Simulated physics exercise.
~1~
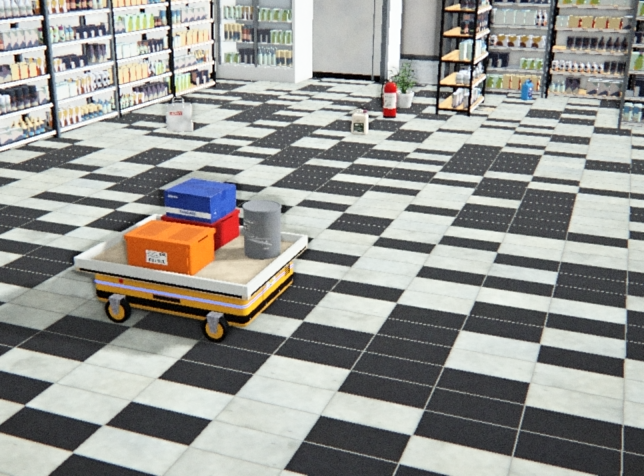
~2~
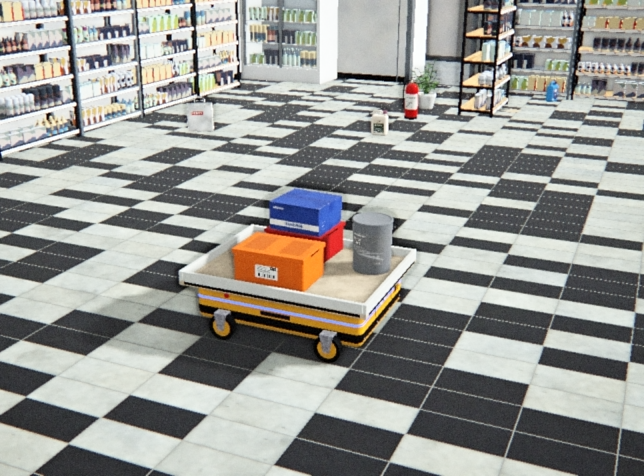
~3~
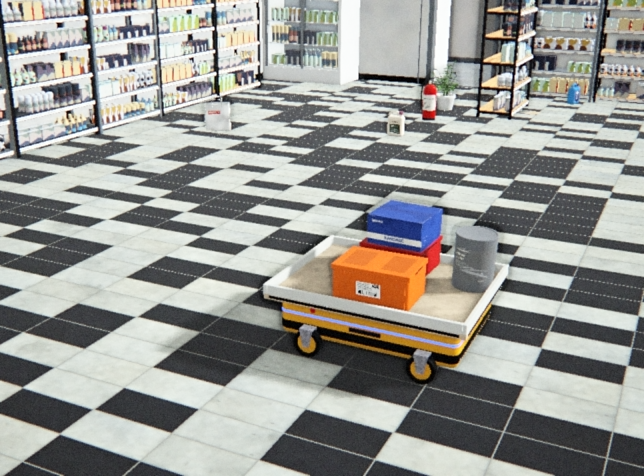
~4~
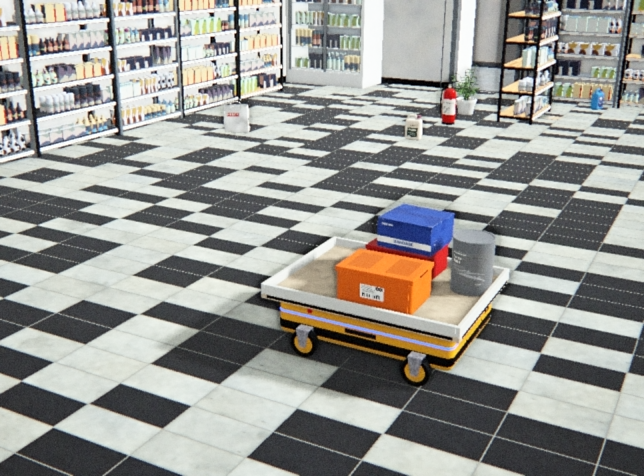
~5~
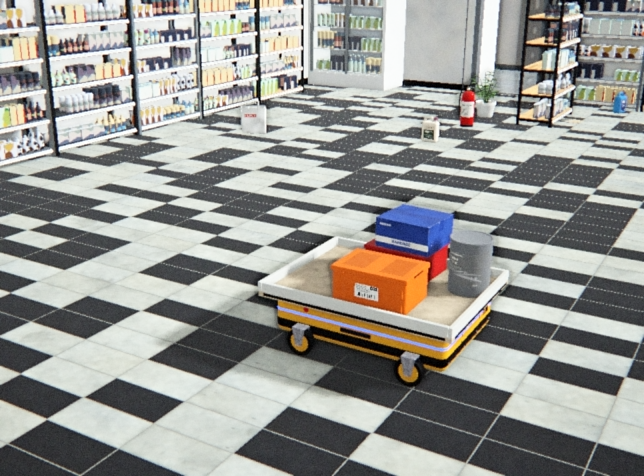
A yellow-and-black cart carrying an orange box, a grey pail, and a blue box above a red one rolled to the right across a checkered shop floor, then stopped, with the blue box shifted slightly but everything still aboard and the pail upright.
